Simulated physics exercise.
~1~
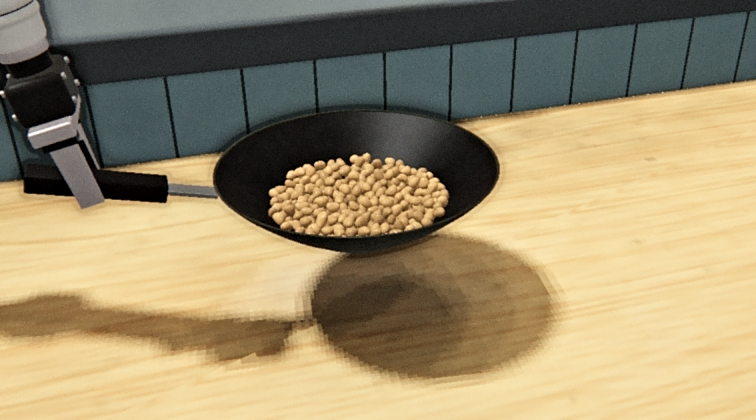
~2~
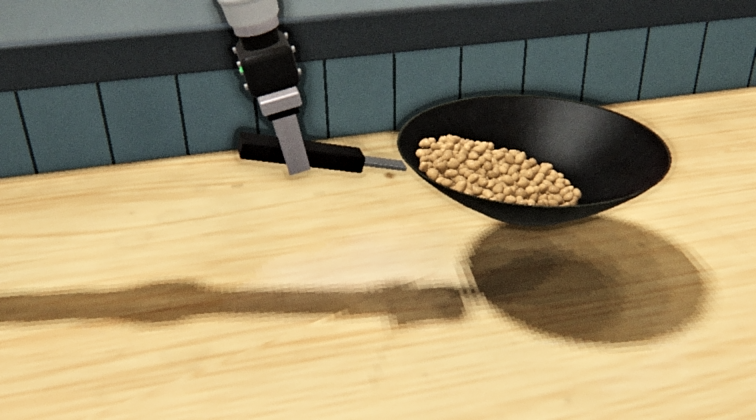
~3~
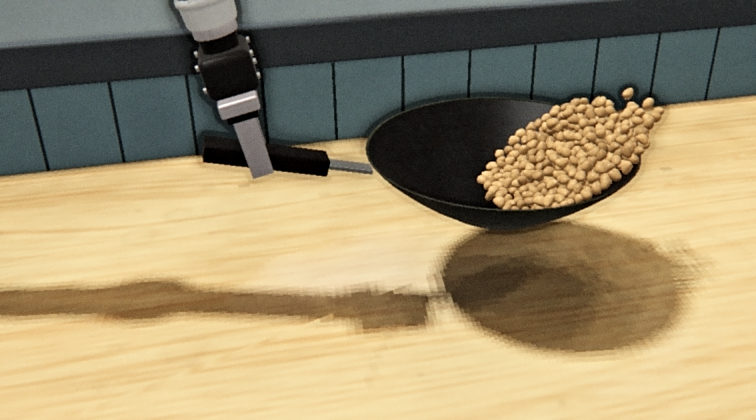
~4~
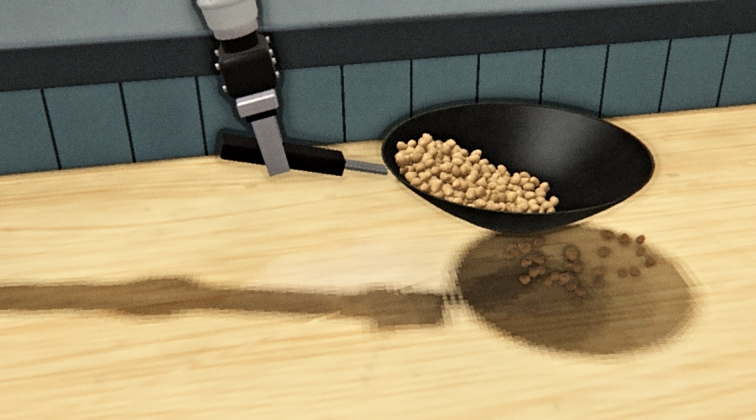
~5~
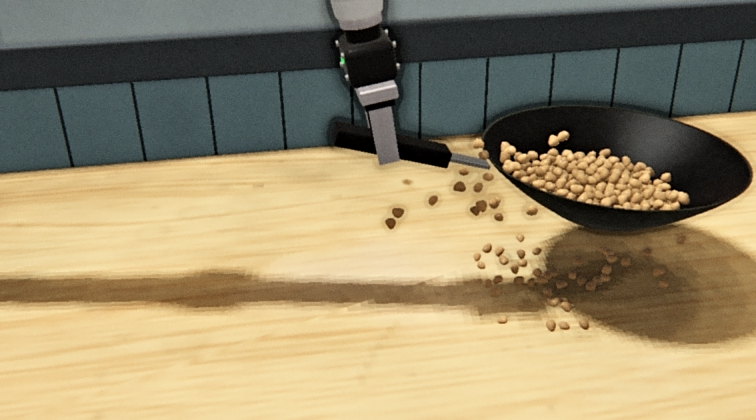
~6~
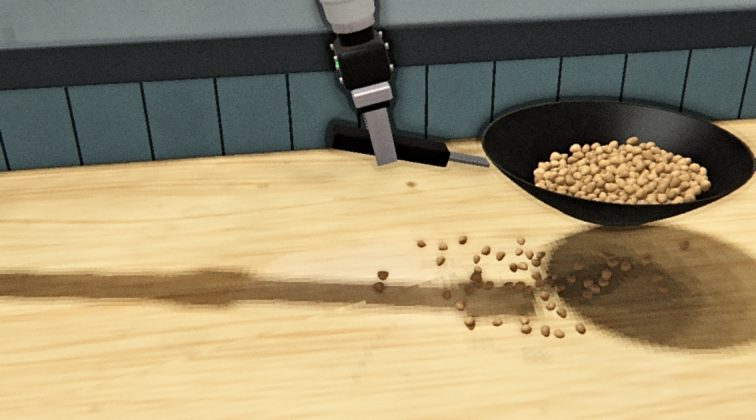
In the video, a robotic arm holds a black wok of tan beans above a wooden surface and jerks it right, left and right again, making the beans slide and some spill out, ending with most still in the wok and dozens scattered below.
